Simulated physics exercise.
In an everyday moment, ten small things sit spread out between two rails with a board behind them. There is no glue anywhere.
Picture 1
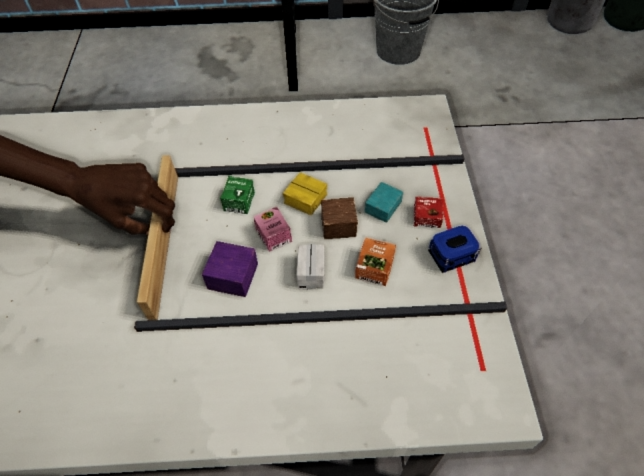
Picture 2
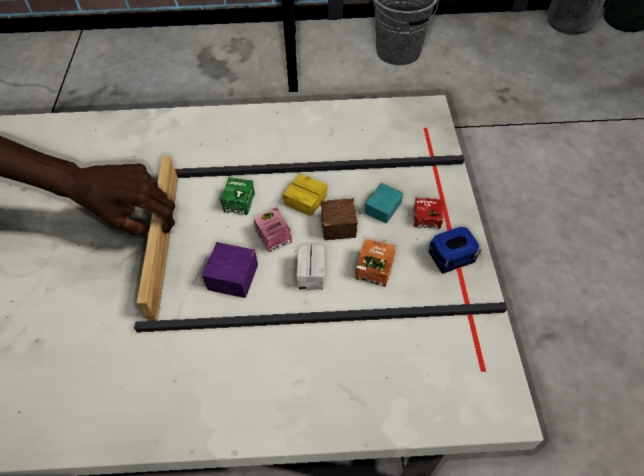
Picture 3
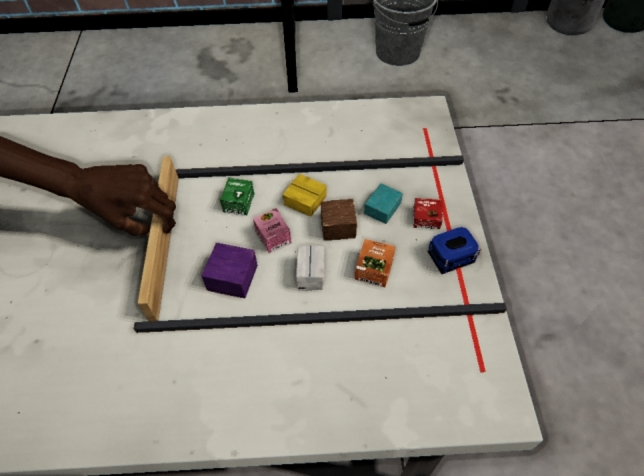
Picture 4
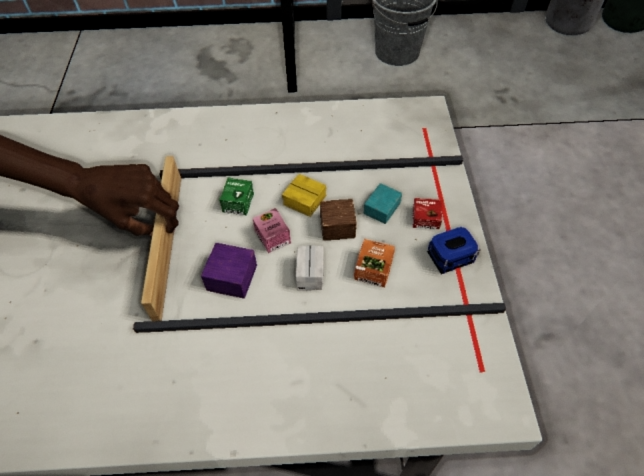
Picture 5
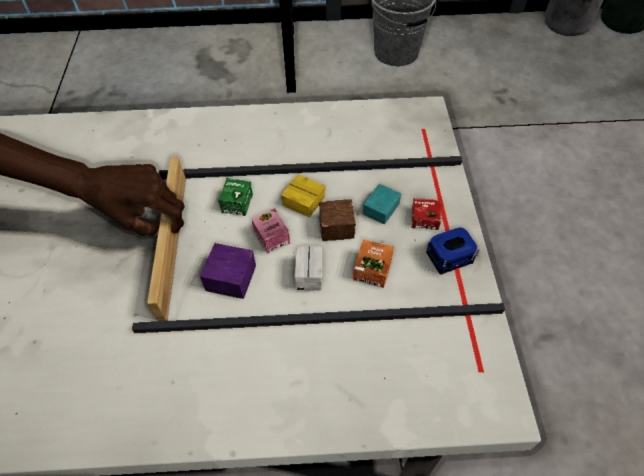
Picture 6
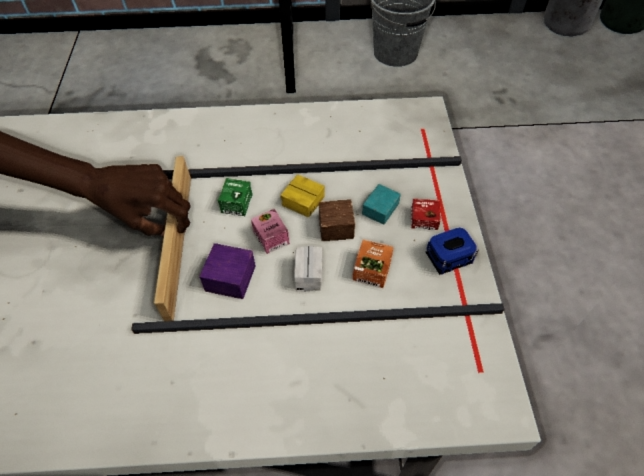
At first, a hand holds a wooden board upright behind ten small colourful boxes and blocks spread between two dark rails, with the blue one on a red line. The hand then slides the board slightly to the right, narrowing the gap to the nearest items, while the objects stay still.
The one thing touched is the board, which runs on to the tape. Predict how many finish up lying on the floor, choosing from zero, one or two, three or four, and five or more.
My prediction is five or more.
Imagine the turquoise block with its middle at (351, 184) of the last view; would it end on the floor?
From that start, the object then does not stay.
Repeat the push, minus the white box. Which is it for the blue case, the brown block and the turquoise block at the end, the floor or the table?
In that case the blue case goes off the edge, the brown block goes off the edge, the turquoise block goes off the edge.
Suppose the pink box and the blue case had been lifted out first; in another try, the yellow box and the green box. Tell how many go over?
In the first try 5, in the other 5.
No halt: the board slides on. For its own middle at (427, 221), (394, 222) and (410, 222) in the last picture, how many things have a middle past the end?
3; 1; 2.
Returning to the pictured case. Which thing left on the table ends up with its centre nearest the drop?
The one you want is the purple block.
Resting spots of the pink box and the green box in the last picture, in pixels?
Final positions: Near (463, 227); near (451, 182).
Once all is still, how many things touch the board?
The number is 3.
A little later, none off yet; blue case at rest near (451, 251); red box at rest near (426, 214); turquoise block at rest near (381, 204).
Next, none off yet; blue case moving near (458, 250); red box moving near (429, 215); turquoise block shifted about its own width near (406, 197).
Later still, one off so far; blue case dropping near (473, 393); red box shifted about its own width near (468, 225); turquoise block shifted well along near (466, 193).
When it is over, the number that fall off is five or more; down, yellow box, white box, brown block, orange box, turquoise block, red box and blue case.
